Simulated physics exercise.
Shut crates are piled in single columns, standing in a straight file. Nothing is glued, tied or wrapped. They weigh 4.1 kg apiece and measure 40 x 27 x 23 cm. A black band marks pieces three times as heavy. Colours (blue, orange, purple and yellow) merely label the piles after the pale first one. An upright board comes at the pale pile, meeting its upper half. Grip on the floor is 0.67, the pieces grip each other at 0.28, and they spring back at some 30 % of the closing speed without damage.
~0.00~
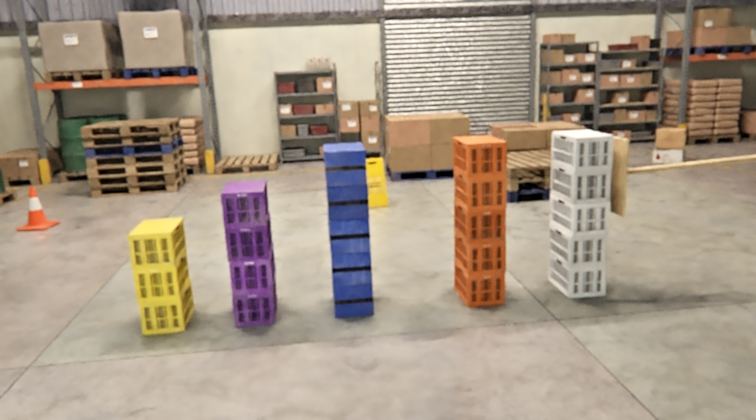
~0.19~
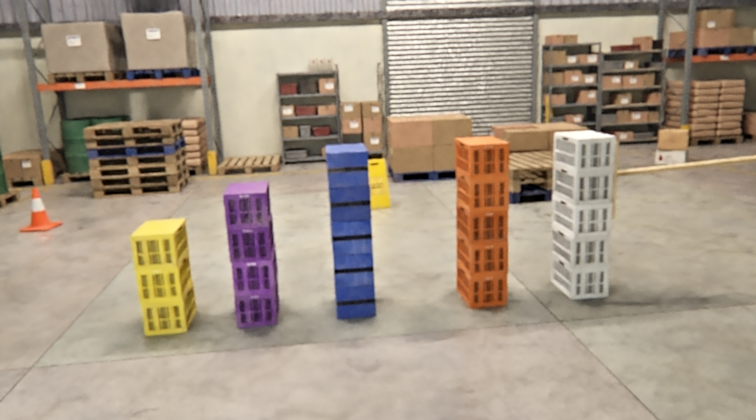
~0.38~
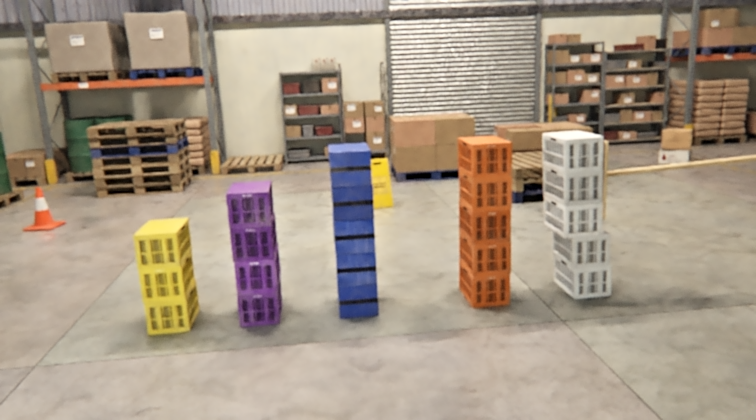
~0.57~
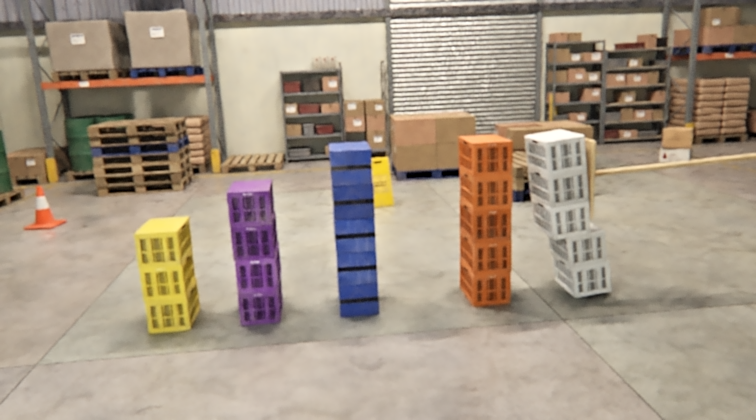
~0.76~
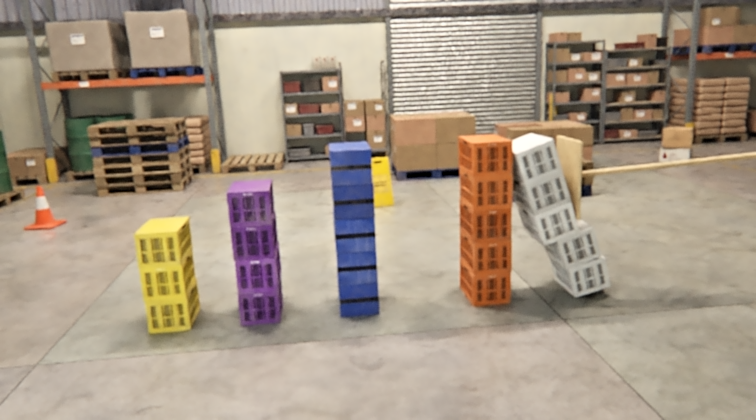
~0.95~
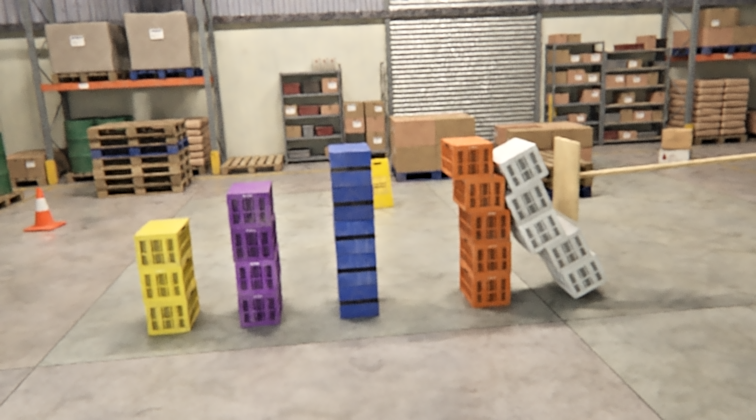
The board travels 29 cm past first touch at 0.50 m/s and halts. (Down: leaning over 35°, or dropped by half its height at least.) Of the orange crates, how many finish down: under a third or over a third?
The part is over a third.
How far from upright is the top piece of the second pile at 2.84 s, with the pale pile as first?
Roughly 10° from upright.
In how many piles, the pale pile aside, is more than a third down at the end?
4 of them.
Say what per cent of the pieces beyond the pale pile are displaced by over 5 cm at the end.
It is 90 per cent.
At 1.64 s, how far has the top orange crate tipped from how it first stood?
Roughly 30°.
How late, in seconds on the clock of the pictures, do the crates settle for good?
At about 4.0 s.
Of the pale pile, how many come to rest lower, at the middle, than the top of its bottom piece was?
2 of them.
After 1.64 s, 5 of the pale pile down; 5 of the 5 orange crates down (5 of 17 in all colours); top orange crate leaning 32°, 12 cm lower; top blue crate shifted 8 cm.
After 2.84 s, 5 of the pale pile down; 5 of the 5 orange crates down (10 of 17 in all colours); top orange crate leaning 7°, 52 cm lower; top blue crate leaning 56°, 34 cm lower.
At rest (4.4 s), 5 of the pale pile down; 5 of the 5 orange crates down (14 of 17 in all colours); top orange crate leaning 31°, 58 cm lower; top purple crate on its side. That is 100 per cent. As the last picture would show them, middles, top orange crate near (320, 247), top purple crate near (65, 276).
